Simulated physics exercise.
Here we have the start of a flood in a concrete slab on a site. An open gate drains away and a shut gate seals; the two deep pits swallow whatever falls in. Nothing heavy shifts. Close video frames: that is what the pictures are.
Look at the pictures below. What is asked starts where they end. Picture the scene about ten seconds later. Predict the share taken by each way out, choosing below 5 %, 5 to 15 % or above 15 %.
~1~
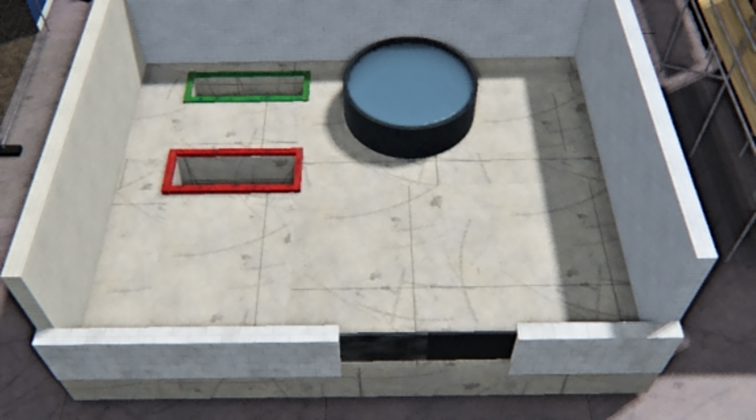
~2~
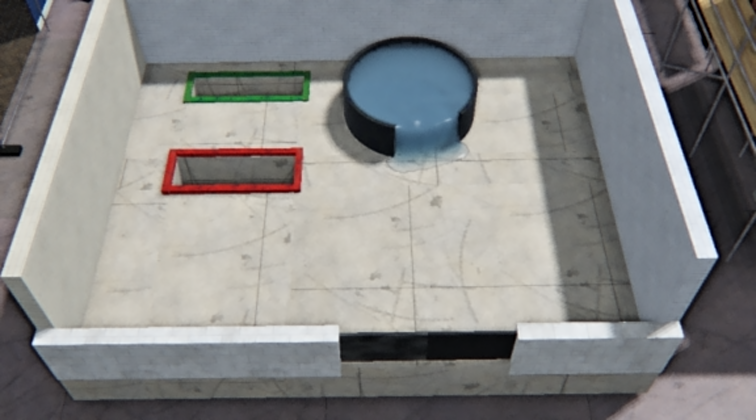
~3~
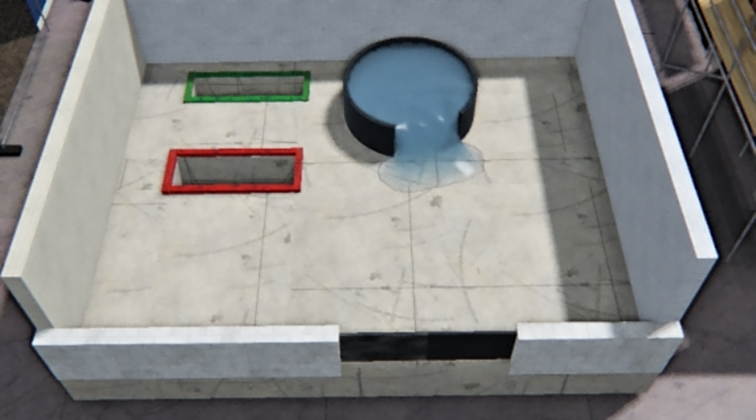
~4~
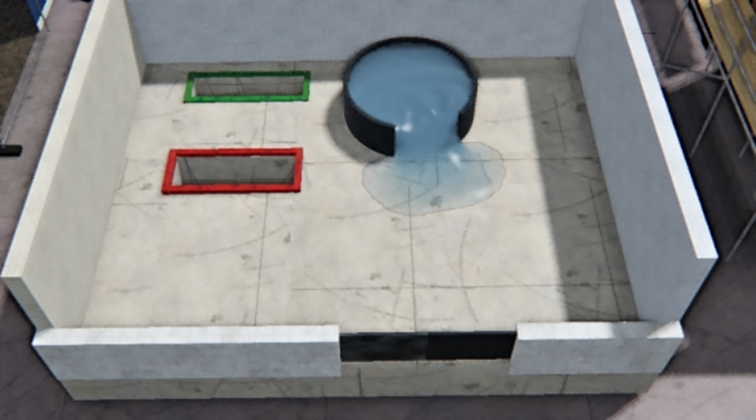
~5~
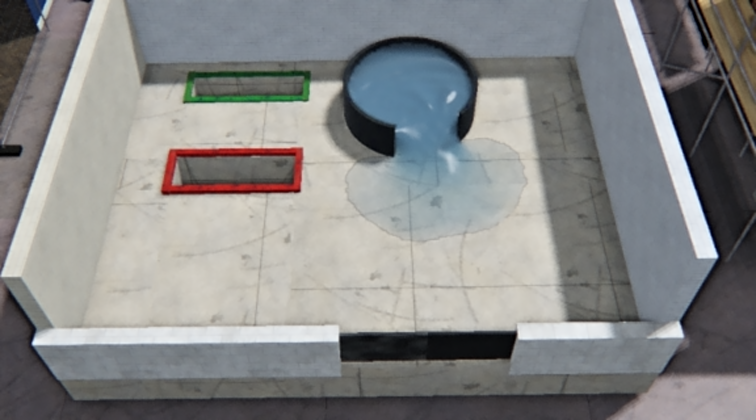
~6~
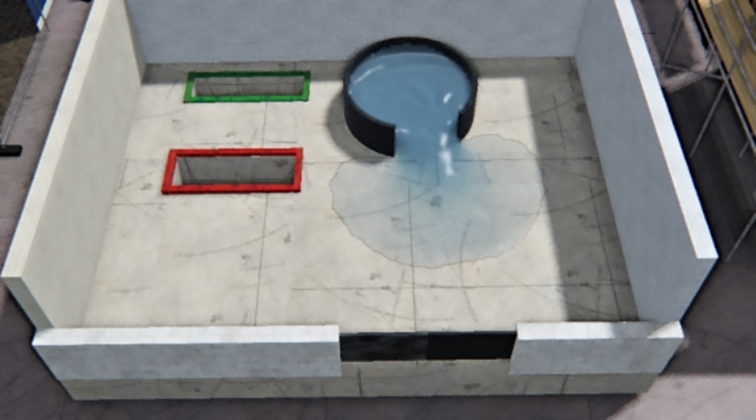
Predicted: The gate takes below 5 %; the red pit takes below 5 %; the green pit takes below 5 %.
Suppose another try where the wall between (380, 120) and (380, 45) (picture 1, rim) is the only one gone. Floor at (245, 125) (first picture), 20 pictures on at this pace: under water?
Submerged.
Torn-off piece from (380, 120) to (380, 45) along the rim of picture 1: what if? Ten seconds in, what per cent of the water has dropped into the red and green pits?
In percent: Red 10, green 40.
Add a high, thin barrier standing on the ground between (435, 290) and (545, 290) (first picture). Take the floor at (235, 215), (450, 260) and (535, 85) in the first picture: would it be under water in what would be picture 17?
Taken in turn, the three points are unsoaked, soaked and unsoaked.
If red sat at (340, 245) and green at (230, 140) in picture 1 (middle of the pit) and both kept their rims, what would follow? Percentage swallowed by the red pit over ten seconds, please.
Red: 10 %.
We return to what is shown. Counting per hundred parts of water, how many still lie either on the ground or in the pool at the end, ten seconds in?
Roughly 100 parts in every hundred.
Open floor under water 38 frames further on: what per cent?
My estimate is roughly 65 percent.
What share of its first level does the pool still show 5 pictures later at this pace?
Roughly 66 percent.
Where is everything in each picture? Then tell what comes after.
The round tank at (410, 84) is whole and still, in the first frame.
The front is at (393, 165), out from the gap at (429, 145), in the second frame.
The front is at (387, 179), out from the gap at (429, 147), in the third frame.
The front is at (402, 210), out from the gap at (428, 147), in the fourth frame.
Water pours out at (429, 147) and has run to (489, 224), in the fifth frame.
Water pours out at (429, 147) and has run to (507, 245), in the sixth frame.
A moment on, water covers 30 % of the floor; the gate 0 %, the red pit 0 %, the green pit 0 %.
Next, water covers 40 % of the floor; the gate 0 %, the red pit 0 %, the green pit 0 %.
Then, water covers 45 % of the floor; the gate 0 %, the red pit 0 %, the green pit 0 %.
Later, water covers 65 % of the floor; the gate 0 %, the red pit 0 %, the green pit 0 %.
In the end, water covers 85 % of the floor; the gate 0 %, the red pit 0 %, the green pit 0 %.
